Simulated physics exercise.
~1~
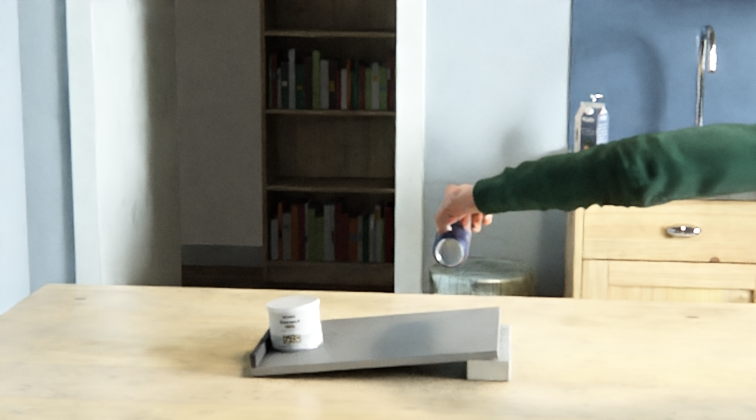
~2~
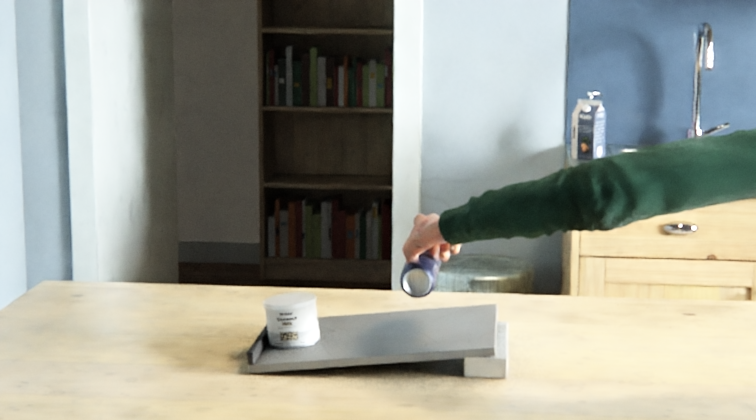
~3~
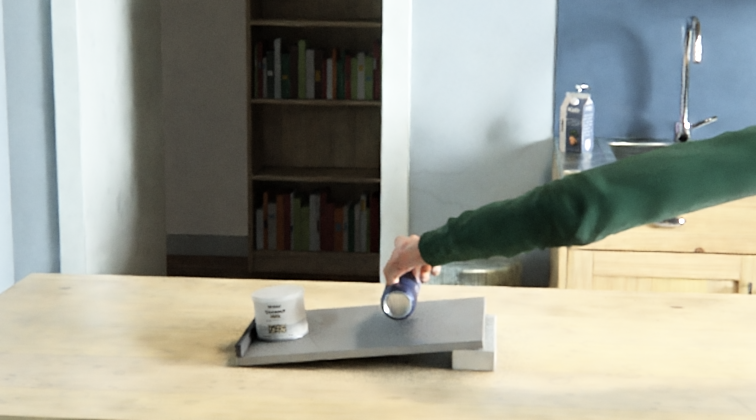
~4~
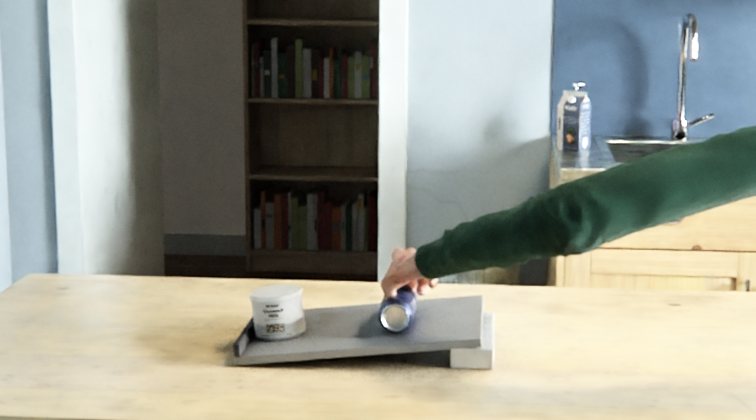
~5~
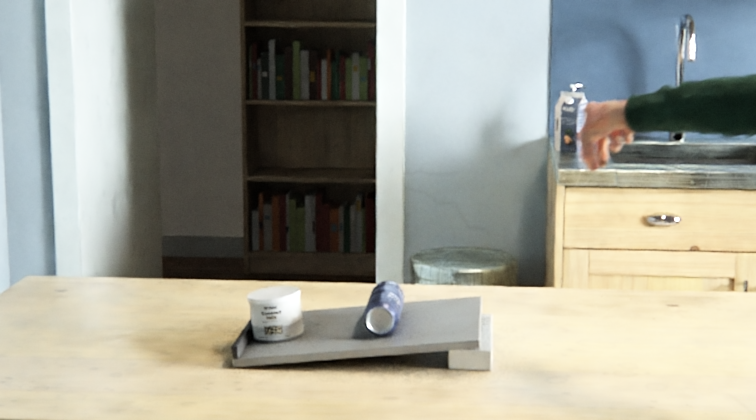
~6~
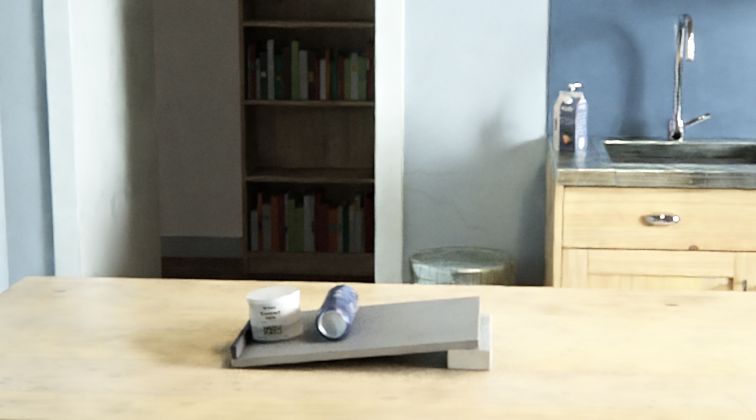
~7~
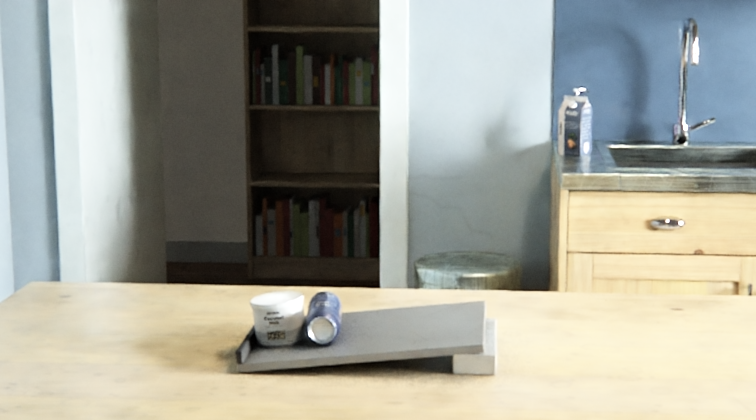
A blue can is lowered on its side onto a propped-up grey board by a hand in a green sleeve, which lets go and withdraws to the right. The can rolls left down the slope and ends up beside the white tub, which stays put.
